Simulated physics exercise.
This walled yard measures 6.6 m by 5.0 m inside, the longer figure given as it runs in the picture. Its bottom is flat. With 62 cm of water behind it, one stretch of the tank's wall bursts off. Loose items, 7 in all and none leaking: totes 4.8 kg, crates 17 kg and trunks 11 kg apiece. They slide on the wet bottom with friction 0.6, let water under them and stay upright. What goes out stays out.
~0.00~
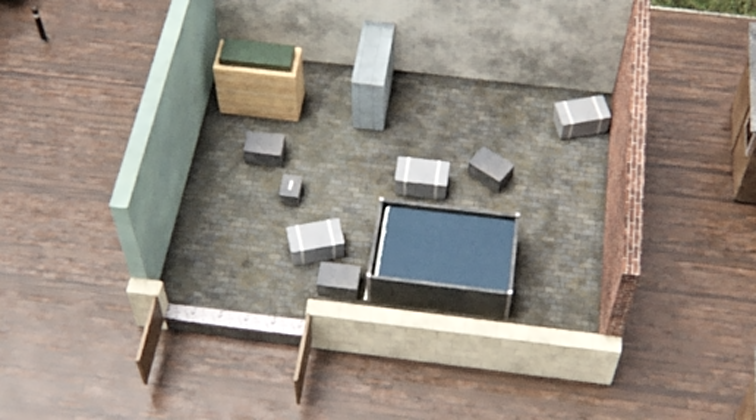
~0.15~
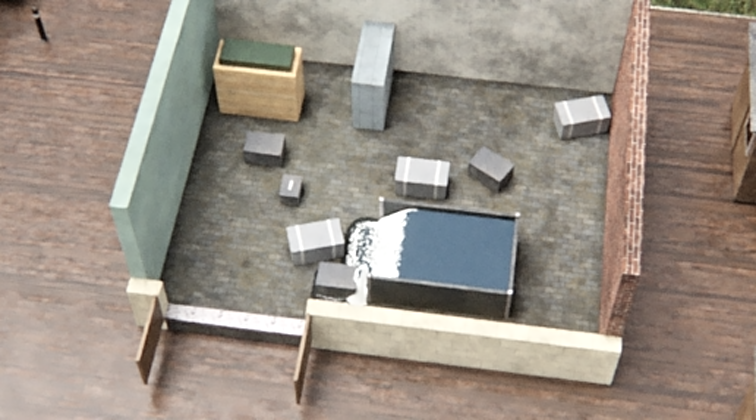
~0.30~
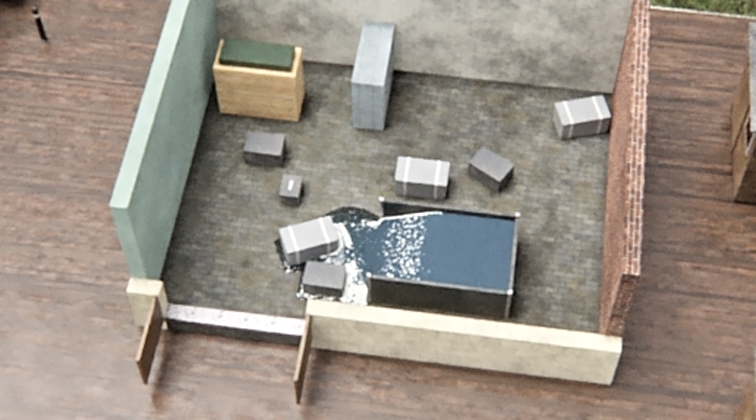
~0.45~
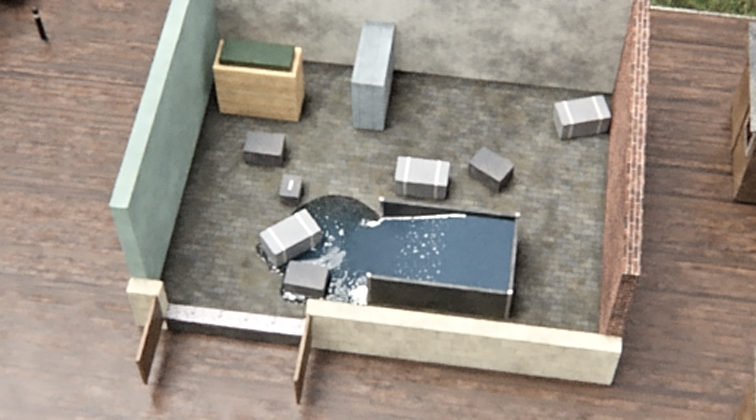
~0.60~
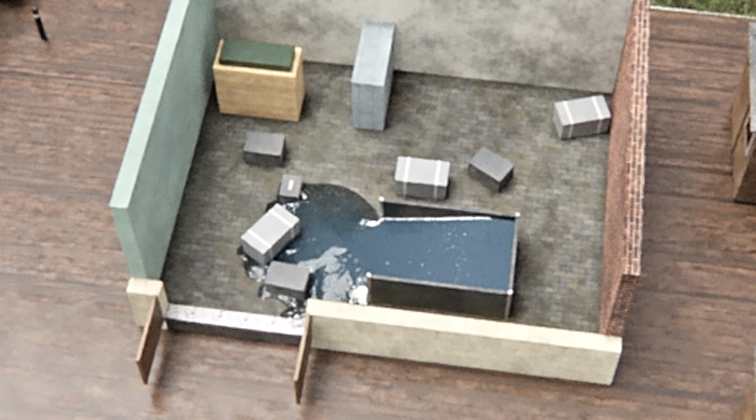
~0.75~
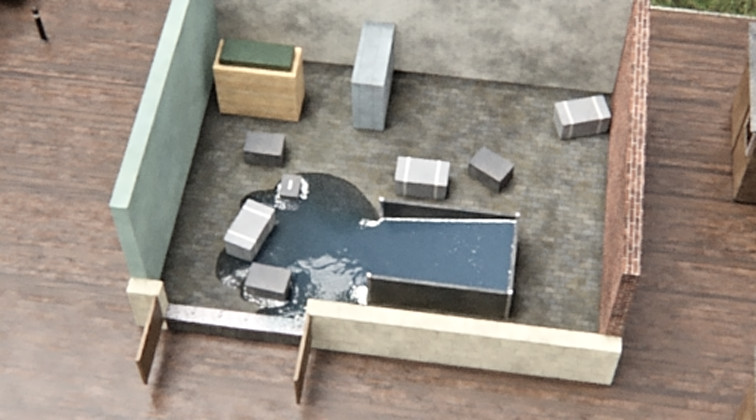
A walled yard with a grey paved floor, a green wall on the left and a brick one on the right, is seen from high above, with a blue-topped tank of water near the front wall. Grey crates and pale banded trunks lie scattered below a wooden cabinet and a tall grey one. Water bursts foaming from the tank's left side, spreads leftward in a dark pool, and pushes a turning trunk and a dark crate left.
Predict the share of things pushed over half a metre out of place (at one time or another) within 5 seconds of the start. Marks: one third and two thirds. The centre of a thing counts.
Share: From one to two thirds.
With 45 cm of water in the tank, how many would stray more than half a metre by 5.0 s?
Then 4.
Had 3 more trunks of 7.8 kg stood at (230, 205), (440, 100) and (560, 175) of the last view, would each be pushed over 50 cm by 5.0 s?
In turn: Over, under, less.
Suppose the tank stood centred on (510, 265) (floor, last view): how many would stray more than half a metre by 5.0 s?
Then 4.
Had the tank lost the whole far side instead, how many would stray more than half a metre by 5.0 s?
In that case 4 of them.
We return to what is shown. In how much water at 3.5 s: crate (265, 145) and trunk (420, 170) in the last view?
Roughly 18 and 0 cm.
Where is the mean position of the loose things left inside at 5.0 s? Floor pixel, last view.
Around (384, 160).
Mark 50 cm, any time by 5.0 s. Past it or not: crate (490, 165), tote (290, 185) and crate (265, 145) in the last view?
In turn: Less, more, more.
After 1.1 s 2 of 7 are over 50 cm from their spots; 0 afloat.
After 2.2 s 4 of 7 are over 50 cm from their spots; 2 afloat.
After 3.5 s 4 of 7 are over 50 cm from their spots; 3 afloat.
After 5.0 s 4 of 7 are over 50 cm from their spots, and 4 have been at some point; 2 afloat.
